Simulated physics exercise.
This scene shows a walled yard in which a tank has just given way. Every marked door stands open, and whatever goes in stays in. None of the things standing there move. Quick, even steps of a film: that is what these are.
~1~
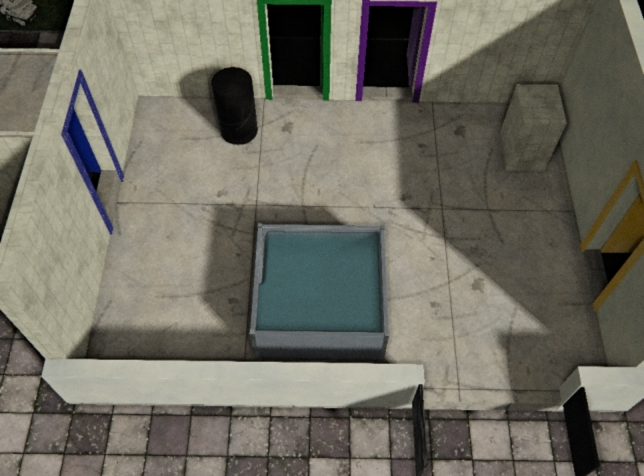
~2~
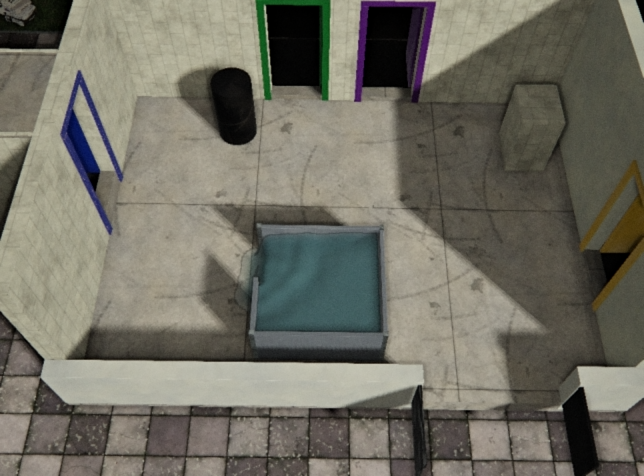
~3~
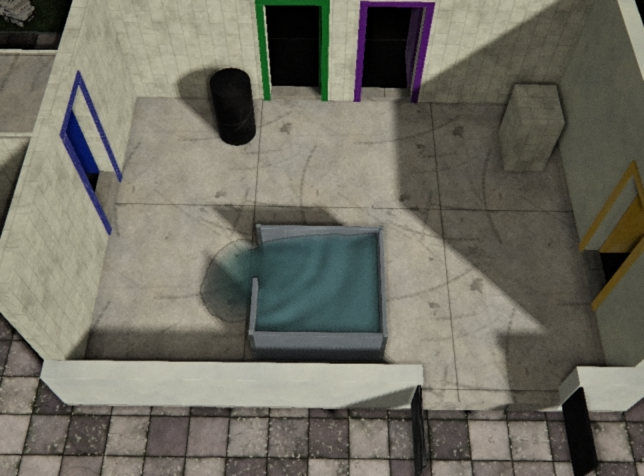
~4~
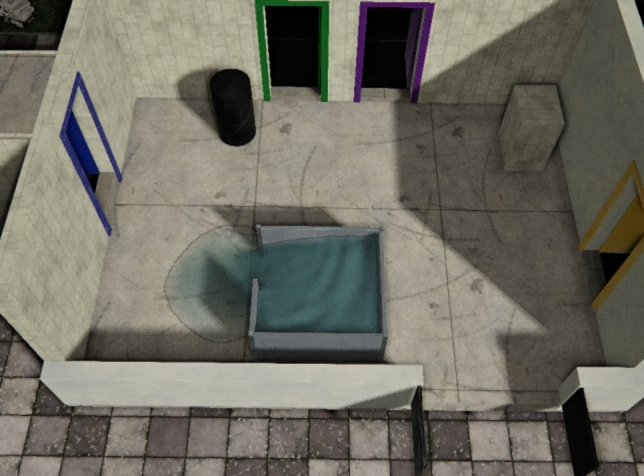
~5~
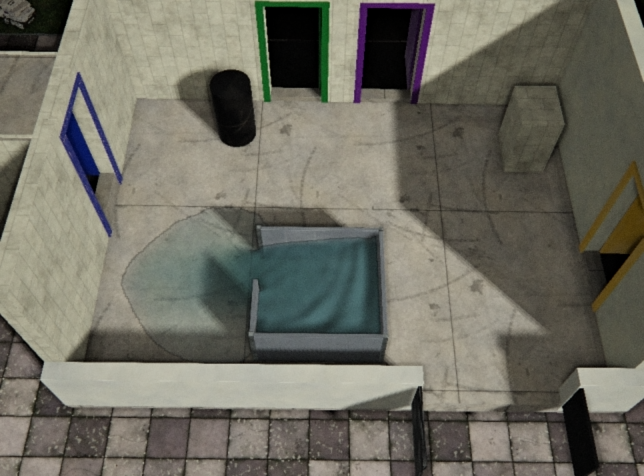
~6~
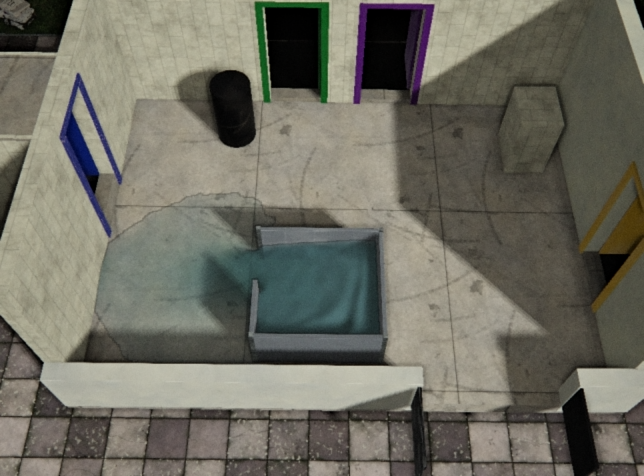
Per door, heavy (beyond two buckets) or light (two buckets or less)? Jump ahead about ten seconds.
Blue door - light; green door - light; purple door - light; yellow door - light.
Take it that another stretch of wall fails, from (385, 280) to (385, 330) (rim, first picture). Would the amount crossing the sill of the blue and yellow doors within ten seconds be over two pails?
One at a time: The blue door stays within the limit, the yellow door exceeds the limit.
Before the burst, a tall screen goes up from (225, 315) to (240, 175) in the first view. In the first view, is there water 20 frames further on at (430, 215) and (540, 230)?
As listed: Clear, clear.
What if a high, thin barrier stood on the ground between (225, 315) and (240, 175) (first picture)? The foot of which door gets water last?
The yellow one comes last.
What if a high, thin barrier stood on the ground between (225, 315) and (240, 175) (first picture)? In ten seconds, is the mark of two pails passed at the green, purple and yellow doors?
I'd say the green door gets past the mark, the purple door remains below the mark, and the yellow door remains below the mark.
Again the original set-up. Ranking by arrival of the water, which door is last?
My answer: The one in yellow.
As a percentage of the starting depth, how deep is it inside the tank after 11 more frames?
It works out to roughly 50 %.
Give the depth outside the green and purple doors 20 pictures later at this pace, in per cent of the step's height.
Some 60 percent, then some 0 percent.
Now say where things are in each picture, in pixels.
The first frame shows the water tank at (320, 280) is whole and still.
In the second frame, water pours out at (262, 270) and has run to a hidden place.
In the third frame, the front is at (207, 295), out from the gap at (262, 273).
In the fourth frame, the front is at (171, 292), out from the gap at (262, 274).
In the fifth frame, the front is at (131, 271), out from the gap at (262, 275).
In the sixth frame, water pours out at (262, 275) and has run to (107, 250).
A moment on, water covers 25 % of the floor; the blue door wet at the sill, nothing in, the green door not reached, the purple door not reached, the yellow door not reached.
Next, water covers 25 % of the floor; the blue door wet at the sill, nothing in, the green door not reached, the purple door not reached, the yellow door not reached.
Then, water covers 35 % of the floor; the blue door wet at the sill, nothing in, the green door wet at the sill, nothing in, the purple door not reached, the yellow door not reached.
Later, water covers 80 % of the floor; the blue door wet at the sill, nothing in, the green door wet at the sill, nothing in, the purple door wet at the sill, nothing in, the yellow door not reached.
In the end, water covers 95 % of the floor; the blue door wet at the sill, nothing in, the green door wet at the sill, nothing in, the purple door wet at the sill, nothing in, the yellow door under two buckets in.
